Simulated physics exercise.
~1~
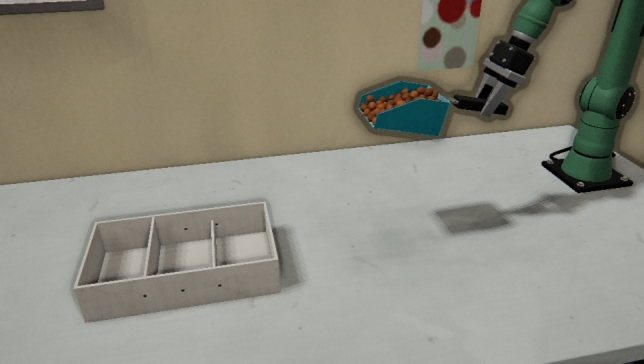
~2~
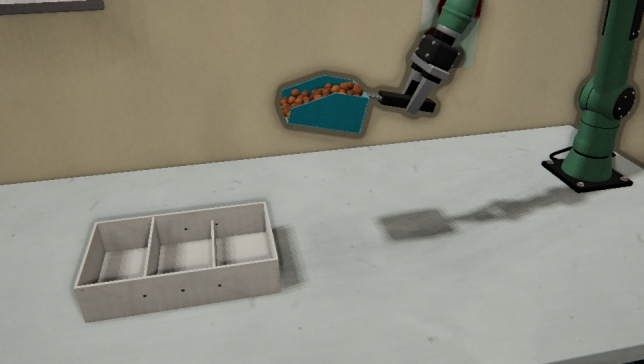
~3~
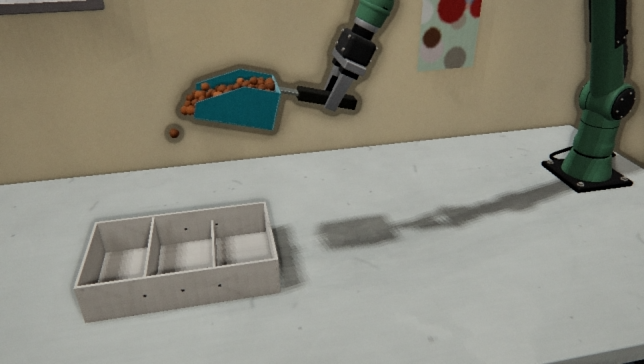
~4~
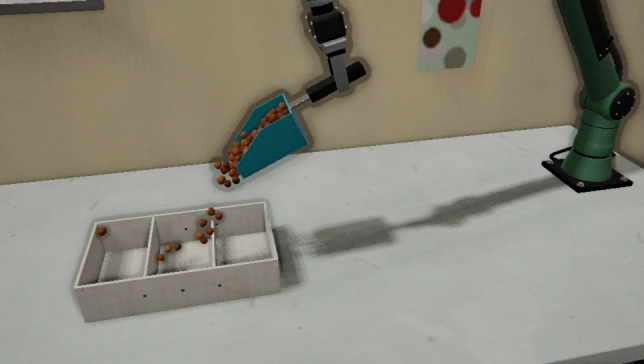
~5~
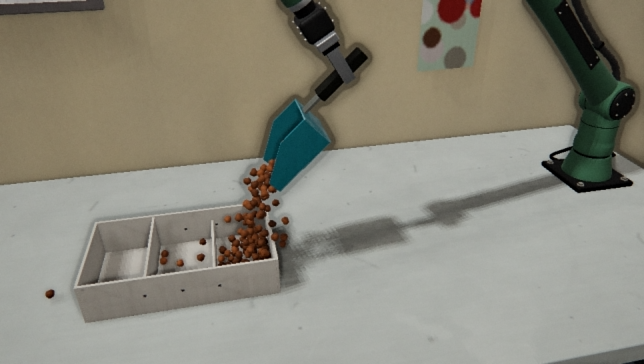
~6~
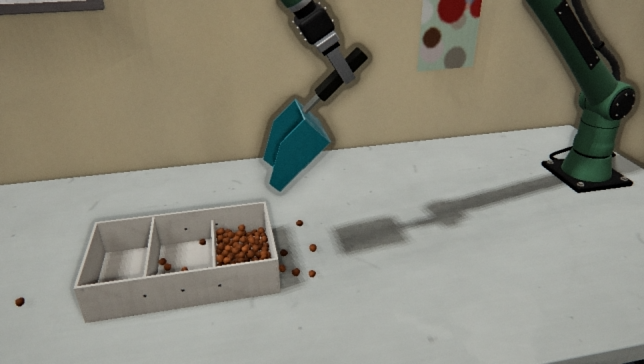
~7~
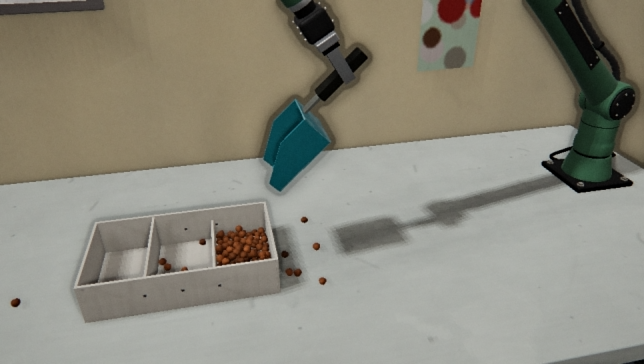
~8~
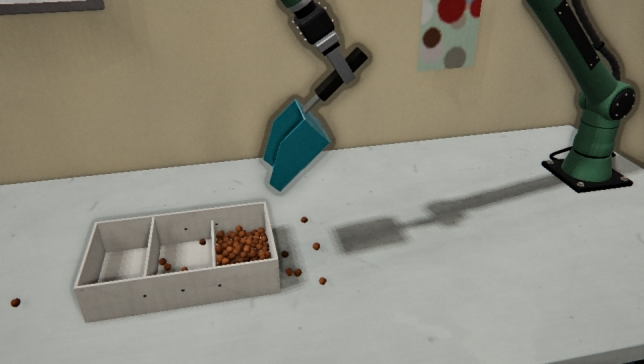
A teal scoop heaped with small orange-brown nuts, gripped by a green and black robot arm, travels left above a pale table, seen from slightly above against a tan wall. An open pale box with three compartments sits at the left, and the arm's base stands at the right. Nearing the box, the scoop starts shedding nuts, then tips steeply so they scatter into the compartments. Most pour into the right one, a few land in the middle, and several roll across the table. Finally the emptied scoop hangs still, tilted beside the box.
